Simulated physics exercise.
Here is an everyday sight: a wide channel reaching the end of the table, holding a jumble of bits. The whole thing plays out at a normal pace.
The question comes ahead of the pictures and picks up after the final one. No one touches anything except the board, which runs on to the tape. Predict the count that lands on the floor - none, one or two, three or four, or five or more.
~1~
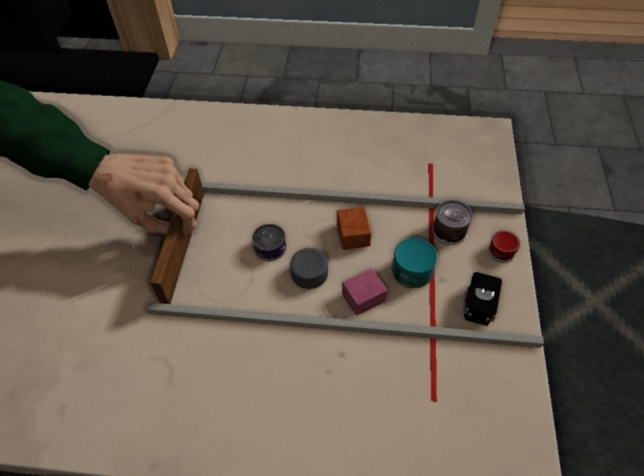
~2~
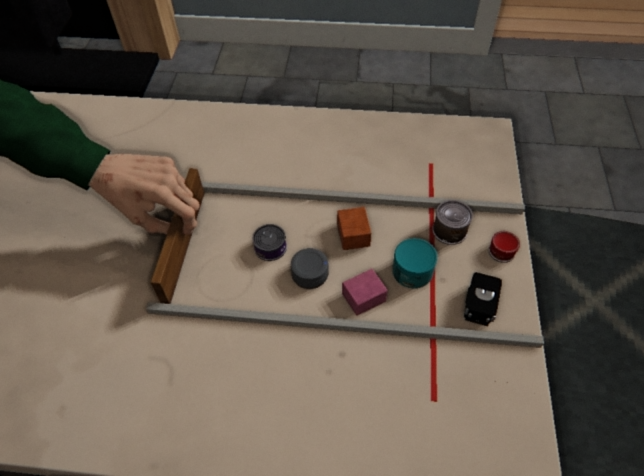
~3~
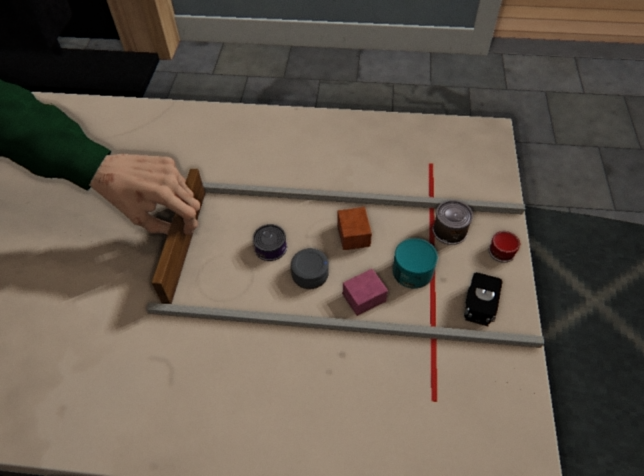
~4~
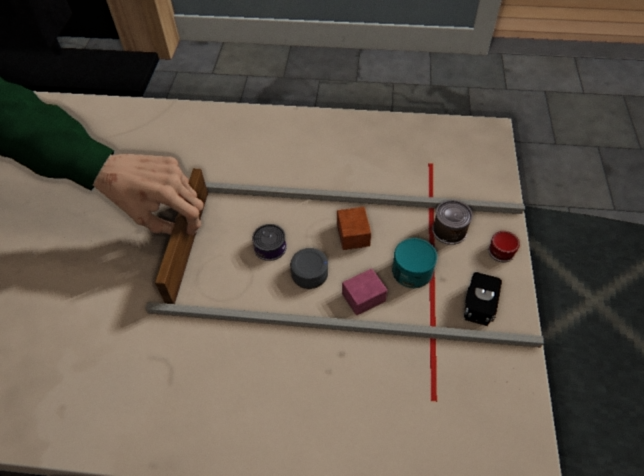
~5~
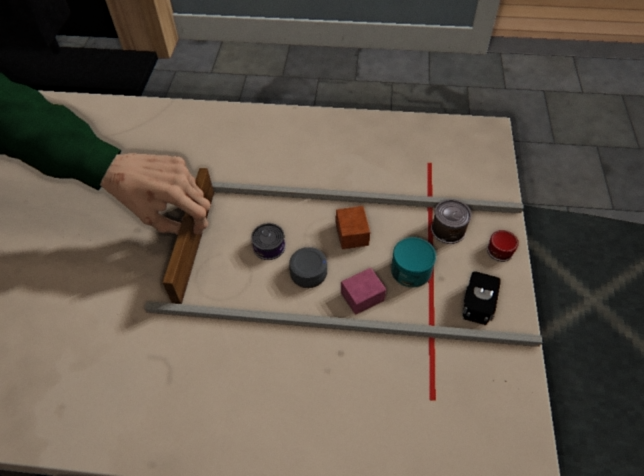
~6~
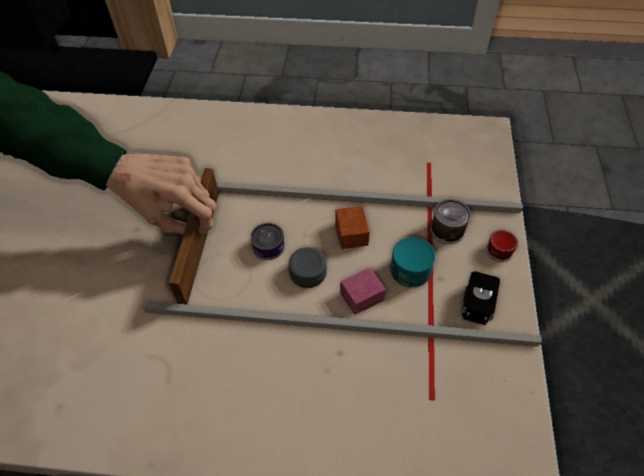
The count on the floor is none.
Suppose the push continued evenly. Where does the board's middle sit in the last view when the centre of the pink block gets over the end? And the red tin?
The pink block puts it at (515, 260), the red tin at (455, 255).
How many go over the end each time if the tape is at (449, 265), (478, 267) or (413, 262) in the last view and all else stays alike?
In that order 0, 2 and 0.
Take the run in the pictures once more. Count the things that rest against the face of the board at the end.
At rest, 4 are in contact.
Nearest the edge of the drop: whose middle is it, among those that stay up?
Result - the red tin.
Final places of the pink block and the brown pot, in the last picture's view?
Around (450, 312), then around (484, 224).
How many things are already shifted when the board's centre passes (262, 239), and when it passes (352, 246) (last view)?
Tally: 1; 4.
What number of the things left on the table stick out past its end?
Tally: 0.
Soon after, none off yet; red tin at rest near (502, 246); black case at rest near (480, 299); brown pot at rest near (450, 222).
At rest, the number that fall off is zero.
